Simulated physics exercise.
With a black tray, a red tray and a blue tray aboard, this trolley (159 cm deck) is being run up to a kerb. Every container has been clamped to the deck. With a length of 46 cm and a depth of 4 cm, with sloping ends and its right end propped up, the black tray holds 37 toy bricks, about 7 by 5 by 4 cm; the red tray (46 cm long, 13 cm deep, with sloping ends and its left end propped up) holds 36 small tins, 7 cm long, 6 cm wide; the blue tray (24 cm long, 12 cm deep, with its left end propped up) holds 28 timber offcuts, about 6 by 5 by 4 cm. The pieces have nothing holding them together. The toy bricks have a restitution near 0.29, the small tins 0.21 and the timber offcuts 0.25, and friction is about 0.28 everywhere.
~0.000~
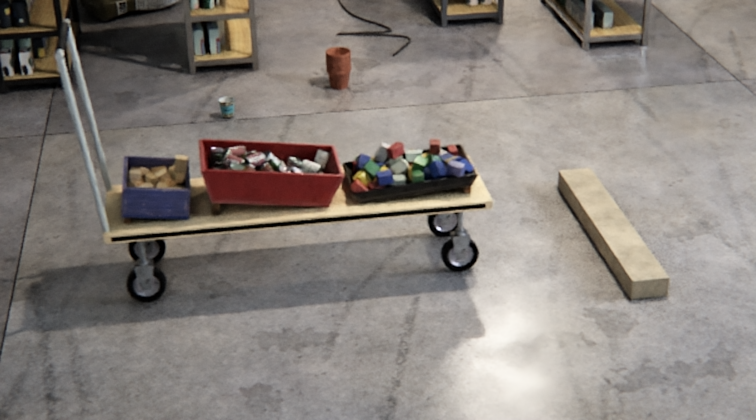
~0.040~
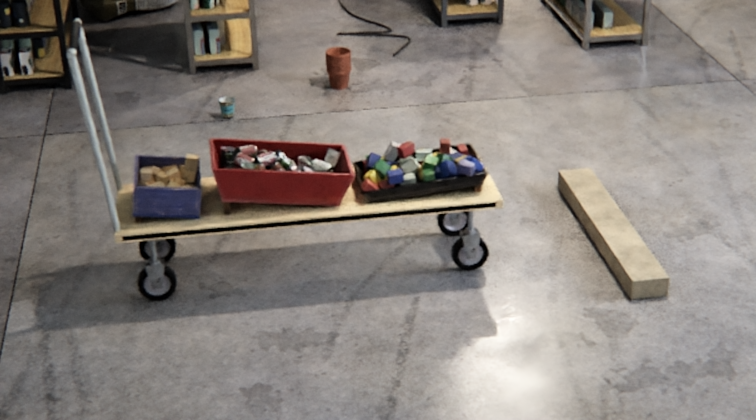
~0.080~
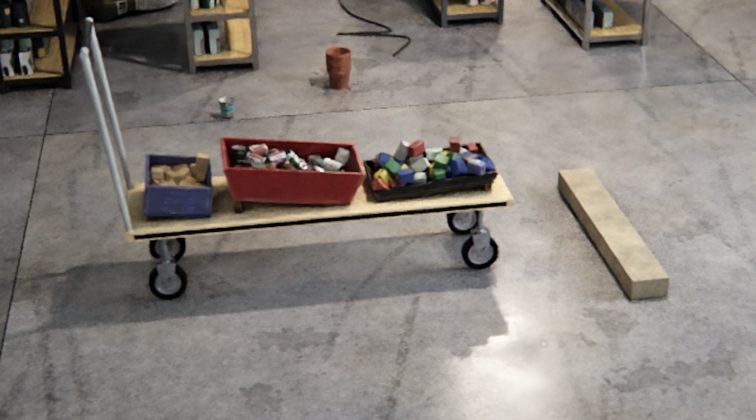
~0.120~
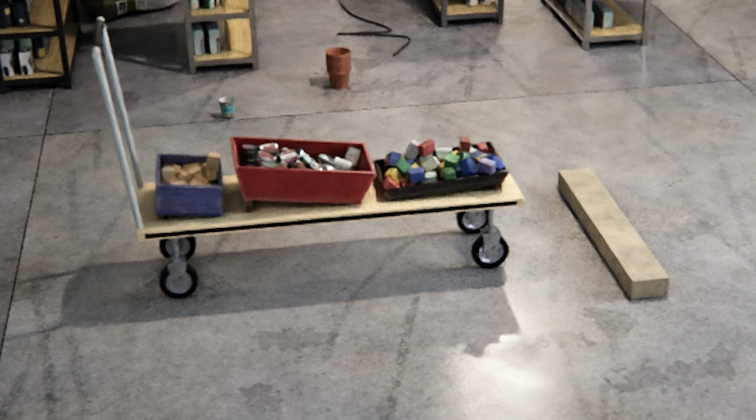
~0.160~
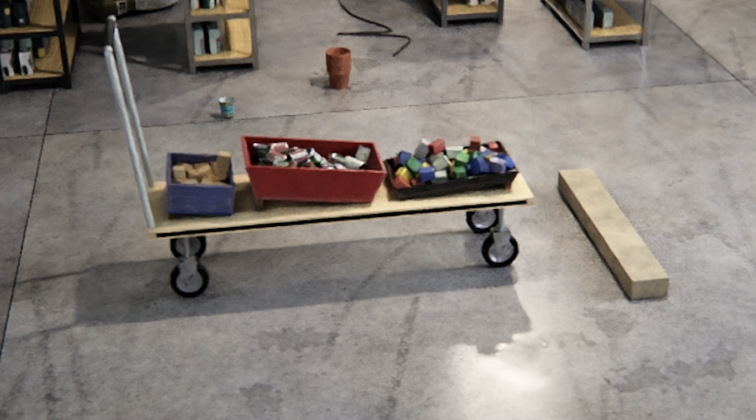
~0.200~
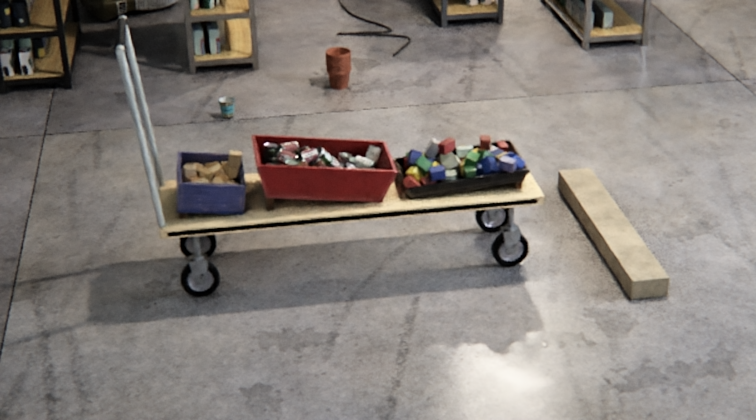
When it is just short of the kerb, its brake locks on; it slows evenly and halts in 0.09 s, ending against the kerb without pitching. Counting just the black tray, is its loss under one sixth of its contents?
Yes: I reckon the overflow fails to hit a sixth of the load.
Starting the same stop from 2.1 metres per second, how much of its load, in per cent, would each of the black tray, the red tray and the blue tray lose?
Black tray 20 %, red tray 0 %, blue tray 0 %.
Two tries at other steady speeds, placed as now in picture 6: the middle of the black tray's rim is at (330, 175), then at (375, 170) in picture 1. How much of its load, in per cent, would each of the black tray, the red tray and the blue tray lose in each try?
Losses in order of the tries would be black tray 50 and 20 %, red tray 20 and 0 %, blue tray 0 and 0 %.
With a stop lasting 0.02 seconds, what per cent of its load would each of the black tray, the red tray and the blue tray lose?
Black tray 10, red tray 0, blue tray 0 %.
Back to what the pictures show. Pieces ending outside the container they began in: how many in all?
Total: Around 2.
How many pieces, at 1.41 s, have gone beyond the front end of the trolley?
I'd estimate close to 0 pieces.
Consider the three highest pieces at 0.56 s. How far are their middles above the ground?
On average roughly 52 centimetres up.
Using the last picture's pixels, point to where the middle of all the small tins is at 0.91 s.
Centre approx. at (411, 164).
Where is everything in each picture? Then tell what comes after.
In the first frame (places track the rim corner closest to us here), black tray (354, 194); blue tray (126, 188); 56 cm to go; all still inside.
The second frame shows black tray (365, 193); blue tray (137, 187); 52 cm to go.
The third frame shows black tray (375, 192); blue tray (148, 186); 47 cm to go.
The fourth frame shows black tray (386, 191); blue tray (160, 185); 43 cm to go.
The fifth frame shows black tray (397, 190); blue tray (171, 184); 38 cm to go.
The sixth frame shows black tray (407, 189); blue tray (182, 183); 34 cm to go; all still inside.
After 0.46 s, it begins to slow.
After 0.56 s, the black tray has all 37, the red tray has all 36 and the blue tray has all 28.
After 0.68 s, the black tray is down by 1 of 37, the red tray has all 36 and the blue tray is down by 1 of 28.
After 0.91 s, the black tray is down by 1 of 37, the red tray has all 36 and the blue tray is down by 1 of 28.
Outcome (at 1.41 s), the black tray is down by 1 of 37, the red tray has all 36 and the blue tray is down by 1 of 28. Asked share, 1 of 37, 3 per cent.
